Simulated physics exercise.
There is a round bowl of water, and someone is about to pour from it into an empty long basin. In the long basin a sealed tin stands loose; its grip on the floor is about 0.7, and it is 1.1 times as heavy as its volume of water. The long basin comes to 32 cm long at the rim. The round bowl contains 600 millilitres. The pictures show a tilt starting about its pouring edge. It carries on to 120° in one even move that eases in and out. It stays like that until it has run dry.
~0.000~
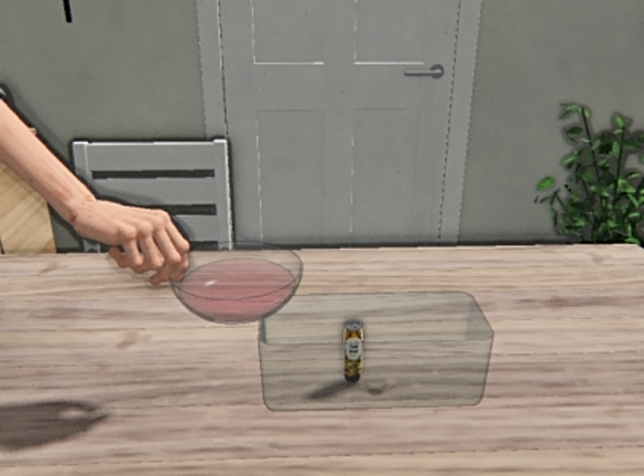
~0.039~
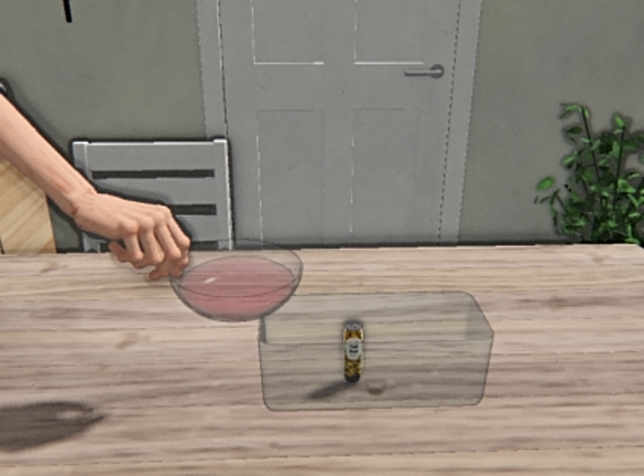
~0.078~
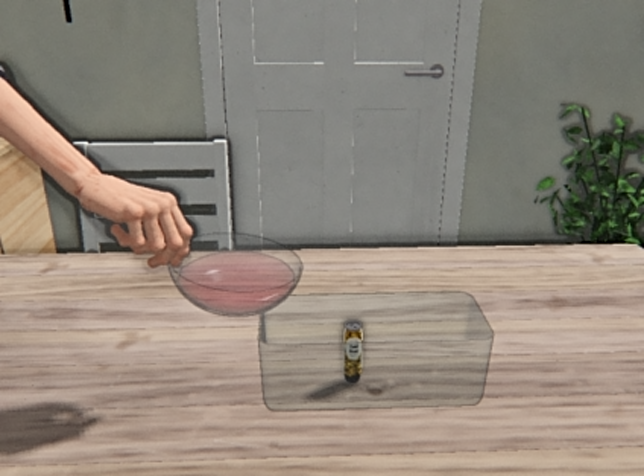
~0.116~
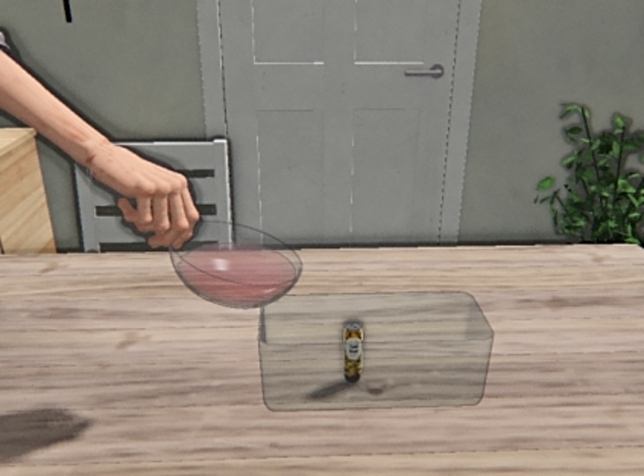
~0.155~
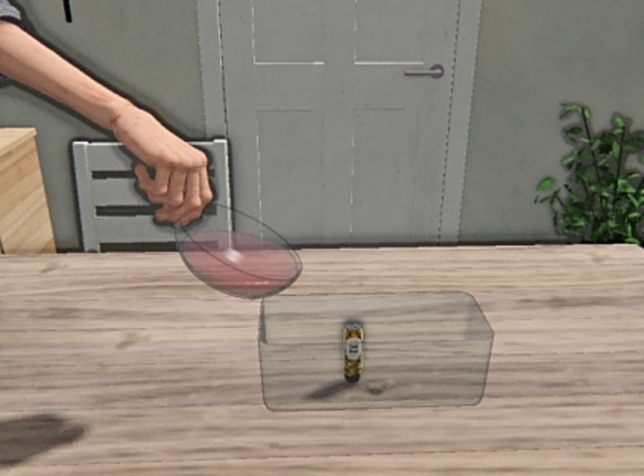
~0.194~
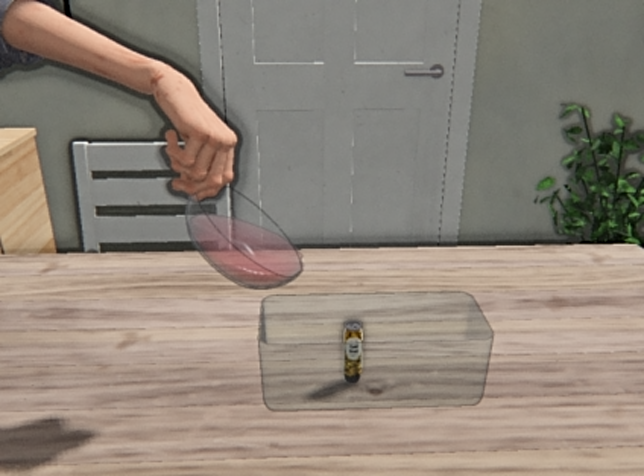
The footage shows a hand gripping a clear round bowl of pinkish liquid above a wooden table, then raising its left side so the bowl tilts steeply rightward beside a transparent long basin and a small, still labelled container.
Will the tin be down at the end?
No.
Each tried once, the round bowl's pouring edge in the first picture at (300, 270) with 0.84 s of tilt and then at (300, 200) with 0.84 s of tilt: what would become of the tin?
First it stays on its base; then it tips over.
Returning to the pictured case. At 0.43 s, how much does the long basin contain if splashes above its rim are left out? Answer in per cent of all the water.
I'd put it near 22 percent.
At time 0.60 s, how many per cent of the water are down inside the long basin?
About 96 %.
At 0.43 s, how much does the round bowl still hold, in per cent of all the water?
Close to 5 percent of the liquid remains at that time.
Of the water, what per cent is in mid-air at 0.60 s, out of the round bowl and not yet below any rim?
About 4 per cent.
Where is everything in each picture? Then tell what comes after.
It leans 0°; its right rim is at (302, 268); the water meets the walls at (179, 281) and (297, 279); the long basin's rim runs from (261, 320) to (482, 315); the tin's top is at (353, 328), in the first frame.
It leans 2°; its right rim is at (302, 268); the water meets the walls at (179, 279) and (296, 278), in the second frame.
It leans 8°; its right rim is at (302, 268); the water meets the walls at (179, 272) and (296, 274), in the third frame.
It leans 17°; its right rim is at (301, 268); the water meets the walls at (179, 259) and (297, 269), in the fourth frame.
It leans 28°; its right rim is at (301, 268); the water meets the walls at (182, 241) and (294, 261), in the fifth frame.
It leans 42°; its right rim is at (300, 268); the water meets the walls at (190, 219) and (284, 251); 3 per cent is over the edge, in the sixth frame.
After 0.43 s the tilt is 117° and 5 per cent is still to pour; the tin stands where it began.
After 0.60 s the tilt is 120° and 0 per cent is still to pour; the tin stands where it began.
After 0.78 s the tilt is 120° and 0 per cent is still to pour; the tin stands where it began.
After 0.98 s the tilt is 120° and 0 per cent is still to pour; the tin stands where it began.
In the end the tin stands where it began.
